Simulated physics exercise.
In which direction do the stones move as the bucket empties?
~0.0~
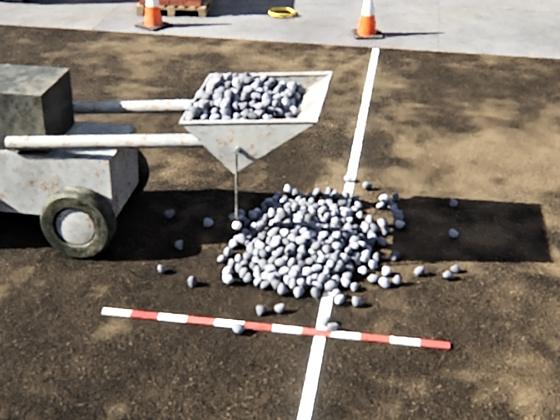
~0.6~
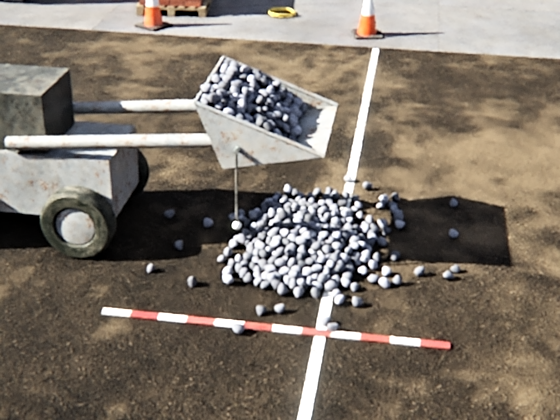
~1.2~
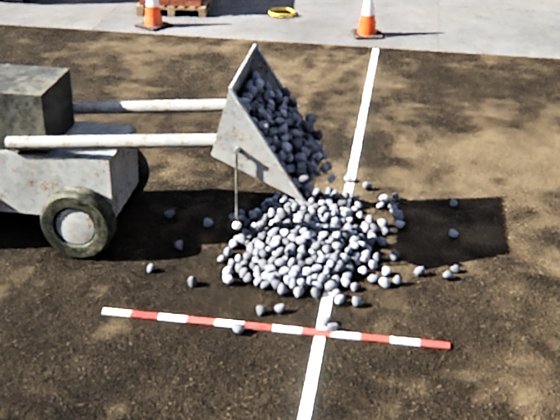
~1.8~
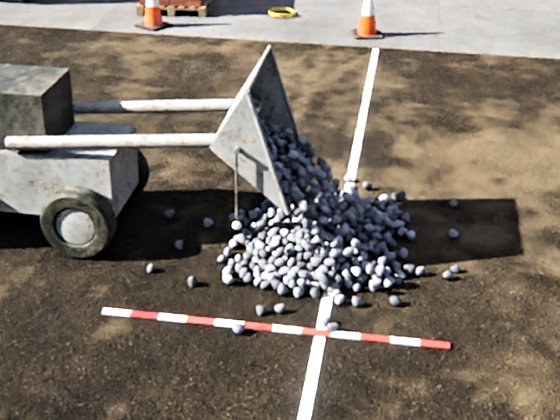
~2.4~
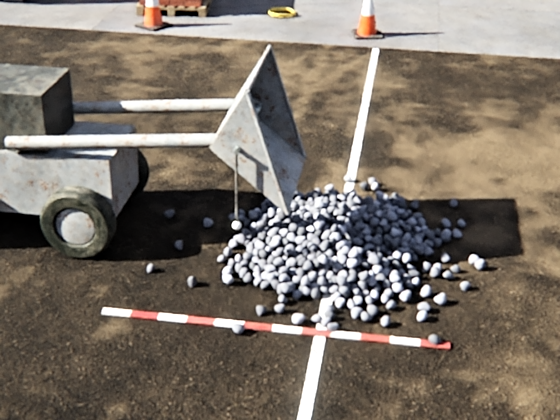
The stones move to the right, spilling out of the bucket and spreading further across the white line.
